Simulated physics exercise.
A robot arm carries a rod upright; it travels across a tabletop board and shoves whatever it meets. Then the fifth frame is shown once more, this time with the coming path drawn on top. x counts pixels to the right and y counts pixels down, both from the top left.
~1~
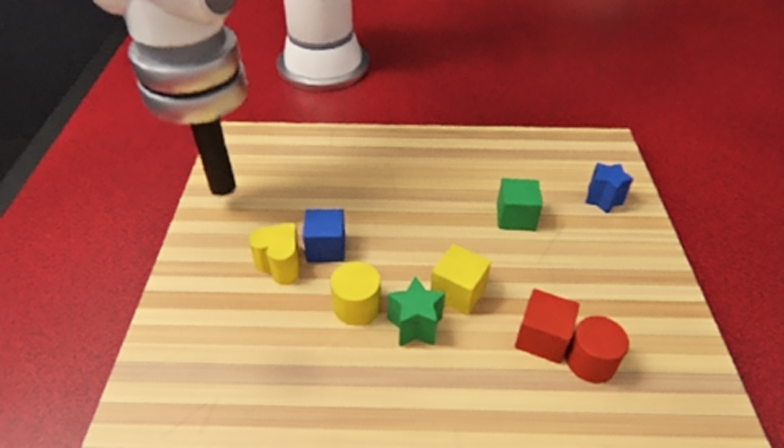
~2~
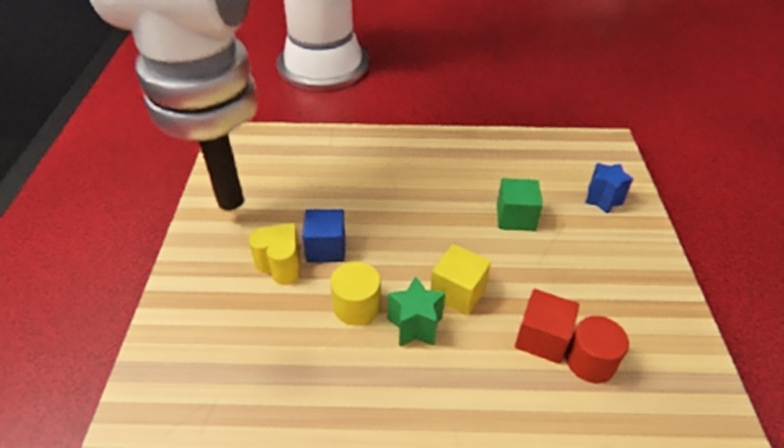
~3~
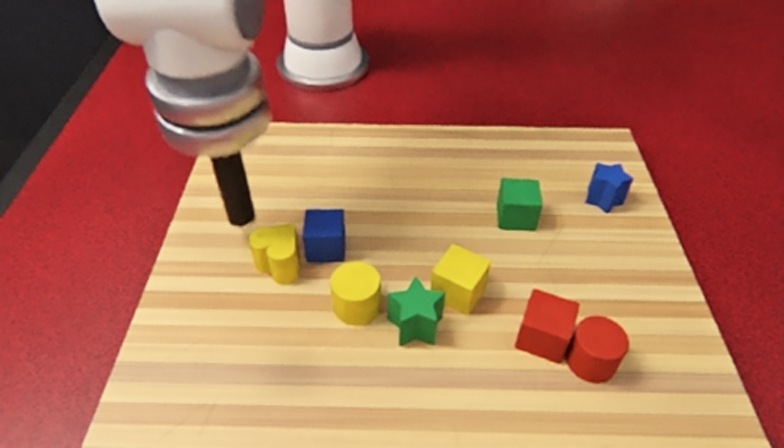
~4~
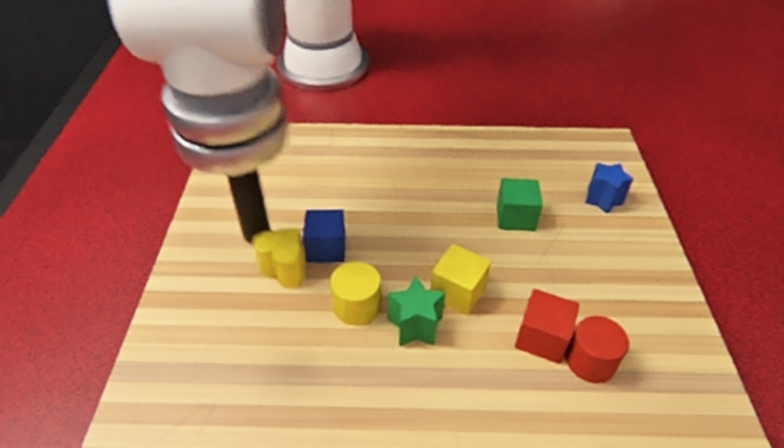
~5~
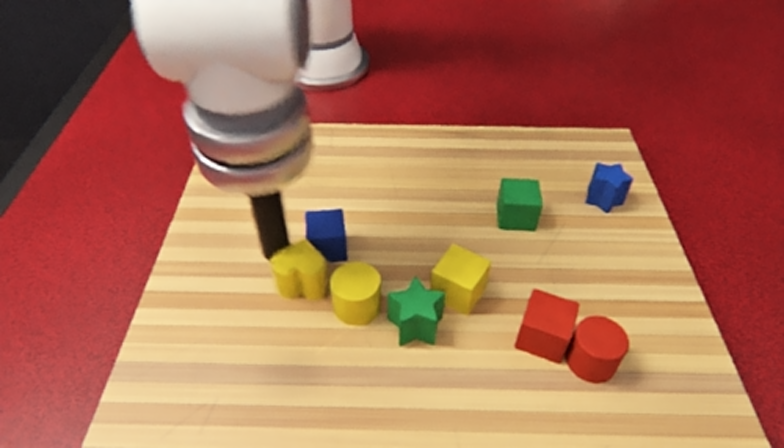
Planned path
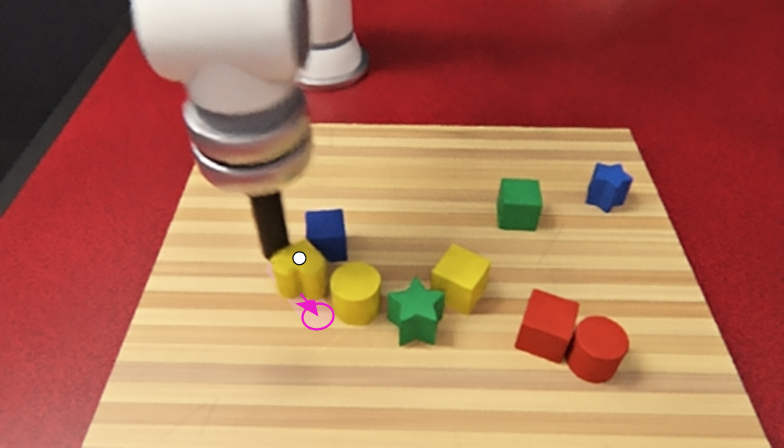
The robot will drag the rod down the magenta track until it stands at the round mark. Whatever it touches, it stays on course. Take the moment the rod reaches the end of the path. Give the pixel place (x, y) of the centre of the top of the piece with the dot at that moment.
I'd place it at (346, 305), taking the centre of its top.
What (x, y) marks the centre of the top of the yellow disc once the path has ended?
(401, 298)
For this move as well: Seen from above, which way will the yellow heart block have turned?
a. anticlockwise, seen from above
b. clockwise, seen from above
a.
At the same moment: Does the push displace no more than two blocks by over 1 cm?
My answer is no.
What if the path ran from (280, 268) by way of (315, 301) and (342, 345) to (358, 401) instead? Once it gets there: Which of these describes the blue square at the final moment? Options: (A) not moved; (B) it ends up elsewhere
My answer is option A.
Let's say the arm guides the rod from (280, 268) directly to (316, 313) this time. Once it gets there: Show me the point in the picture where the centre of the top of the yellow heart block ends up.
In the picture, it is at (344, 300).
Drawn move, straight from (280, 268) to (318, 316); the dot is on the yellow heart block.
The first path, step by step. Halfway along, rod at (296, 275); yellow heart block at (324, 280), turned 15° anticlockwise; yellow disc at (377, 289); green star-shaped block at (430, 303).
At the end, rod at (316, 301); yellow heart block at (346, 305), turned 20° anticlockwise; blue square still; yellow disc at (401, 298); green star-shaped block at (450, 305), turned 25° clockwise.
